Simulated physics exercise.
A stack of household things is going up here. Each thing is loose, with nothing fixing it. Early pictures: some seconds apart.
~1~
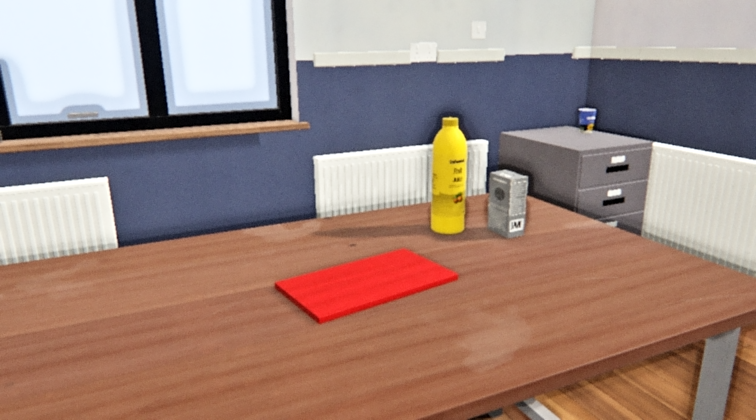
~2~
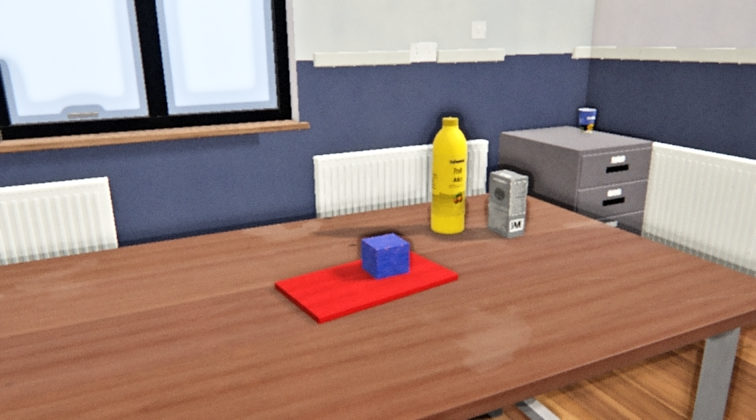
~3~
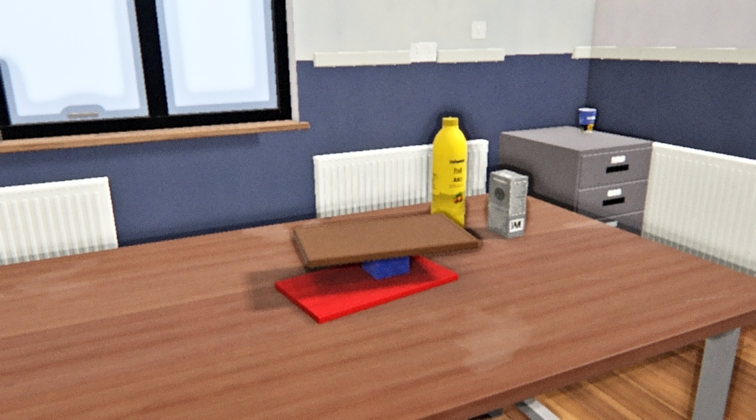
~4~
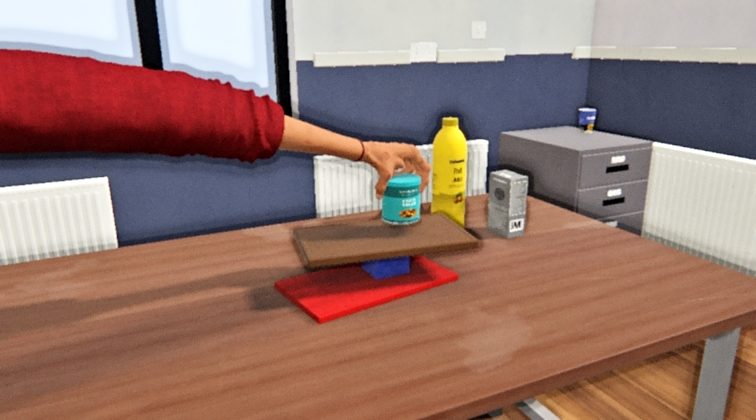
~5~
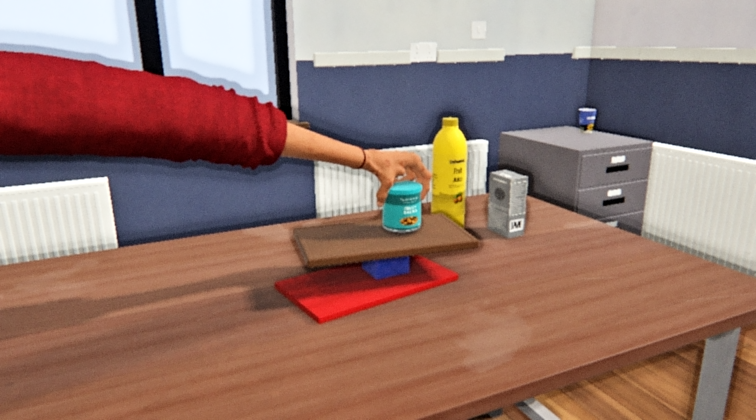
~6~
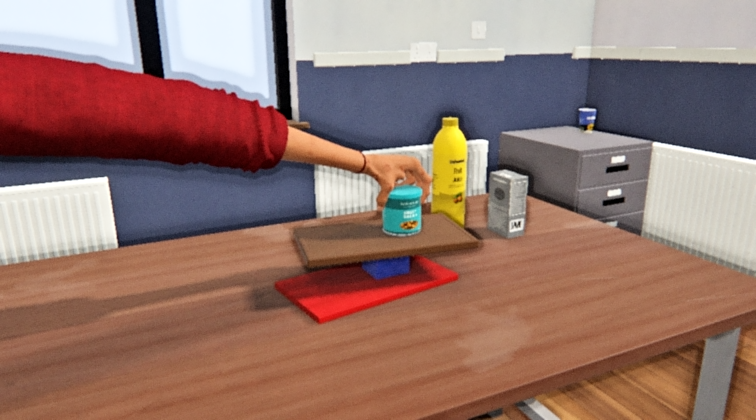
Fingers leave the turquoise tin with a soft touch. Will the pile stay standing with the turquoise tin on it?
Yes - seems the tower stands.
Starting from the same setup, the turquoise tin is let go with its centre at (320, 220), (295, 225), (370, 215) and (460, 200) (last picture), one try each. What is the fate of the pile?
Result per try: First toppled, second toppled, third still standing, fourth toppled.
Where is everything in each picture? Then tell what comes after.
The last thing is not in view yet; yellow bottle (449, 175), in the first picture.
The last thing is not in view yet; red board (368, 281), in the second picture.
The last thing is not in view yet, in the third picture.
Coming down; turquoise tin (400, 199); grey carton (507, 204), in the fourth picture.
Coming down; turquoise tin (402, 206); brown tray (383, 238), in the fifth picture.
In place under the hand; turquoise tin (402, 210); yellow bottle (449, 175), in the sixth picture.
Then, 0.90 s on from there, no change.
Then, 2.00 s on from there, turquoise tin resting near (403, 211).
In the end, all 6 unmoved. At the end, from the last picture's camera, turquoise tin near (403, 211). The pile keeps its balance.
